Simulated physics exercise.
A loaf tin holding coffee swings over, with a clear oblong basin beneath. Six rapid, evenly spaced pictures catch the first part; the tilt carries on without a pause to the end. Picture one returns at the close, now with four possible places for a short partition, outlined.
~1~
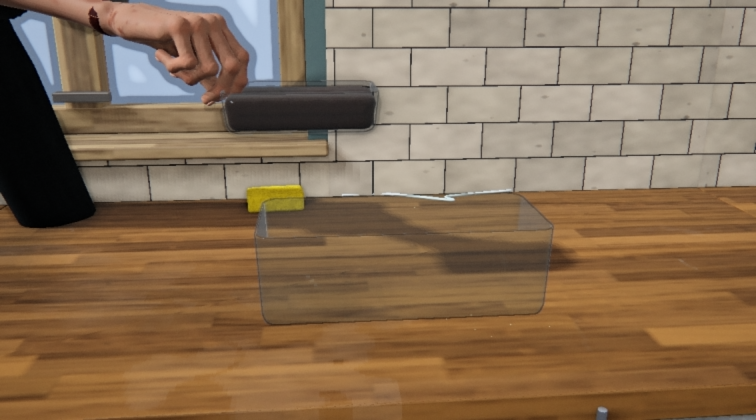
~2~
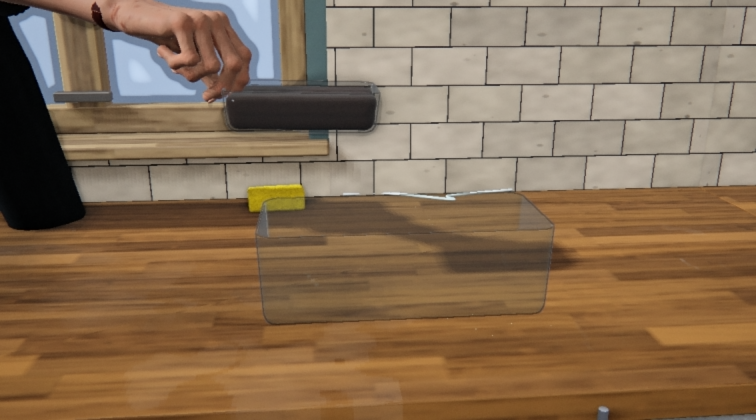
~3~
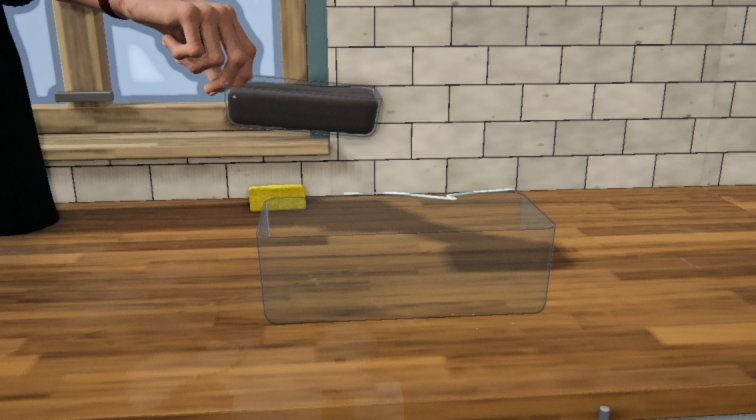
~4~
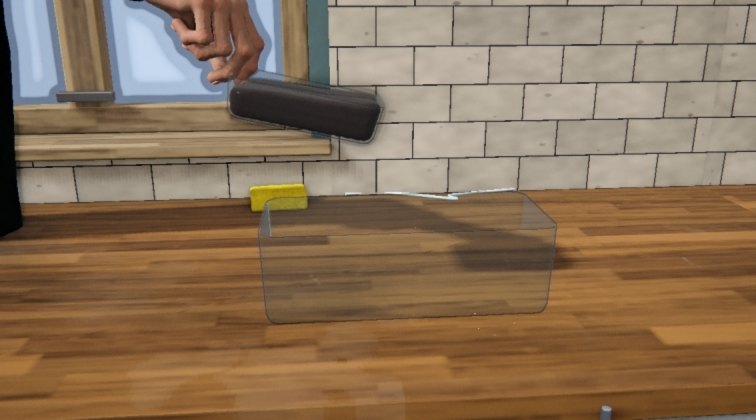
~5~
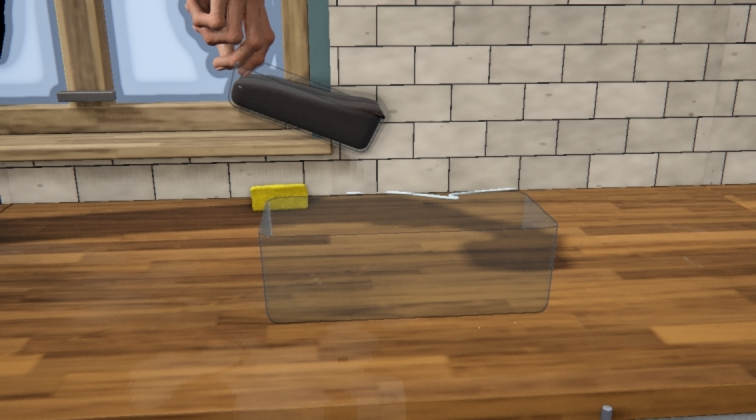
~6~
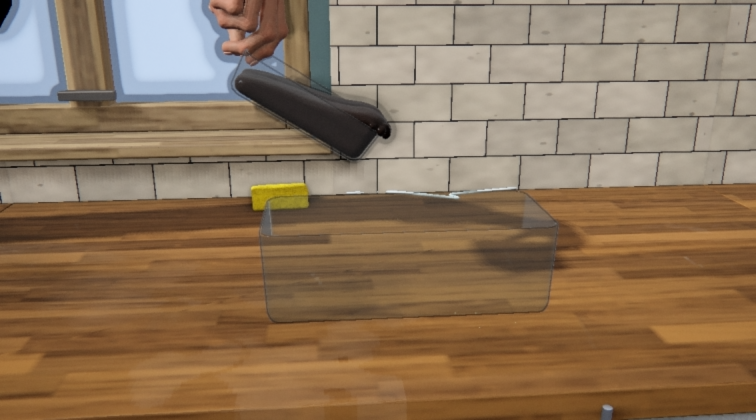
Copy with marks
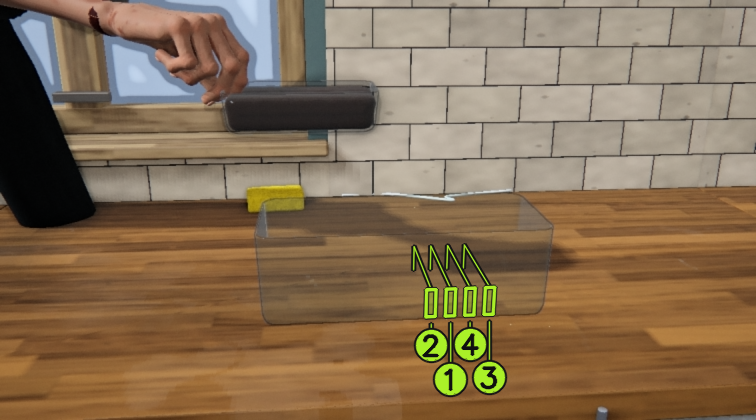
A dark oblong container held by a hand at its left end starts level above a clear rectangular basin on a wooden counter, then tilts down to the right until dark liquid appears over its lower lip.
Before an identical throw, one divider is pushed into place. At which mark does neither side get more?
Go for 2.
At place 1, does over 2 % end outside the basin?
Yes, it does.
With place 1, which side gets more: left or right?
The left side.
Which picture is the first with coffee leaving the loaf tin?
In picture 5.
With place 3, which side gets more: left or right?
The left one.
On the marked copy, 1 at (450, 323); 2 at (431, 323); 3 at (489, 321); 4 at (470, 322).
With 1, about 77 % ends left of the wall and 13 % right of it; 10 % is lost outside.
With 2, about 54 % ends left of the wall and 40 % right of it; 6 % is lost outside.
With 3, about 74 % ends left of the wall and 15 % right of it; 11 % is lost outside.
With 4, about 72 % ends left of the wall and 17 % right of it; 12 % is lost outside.
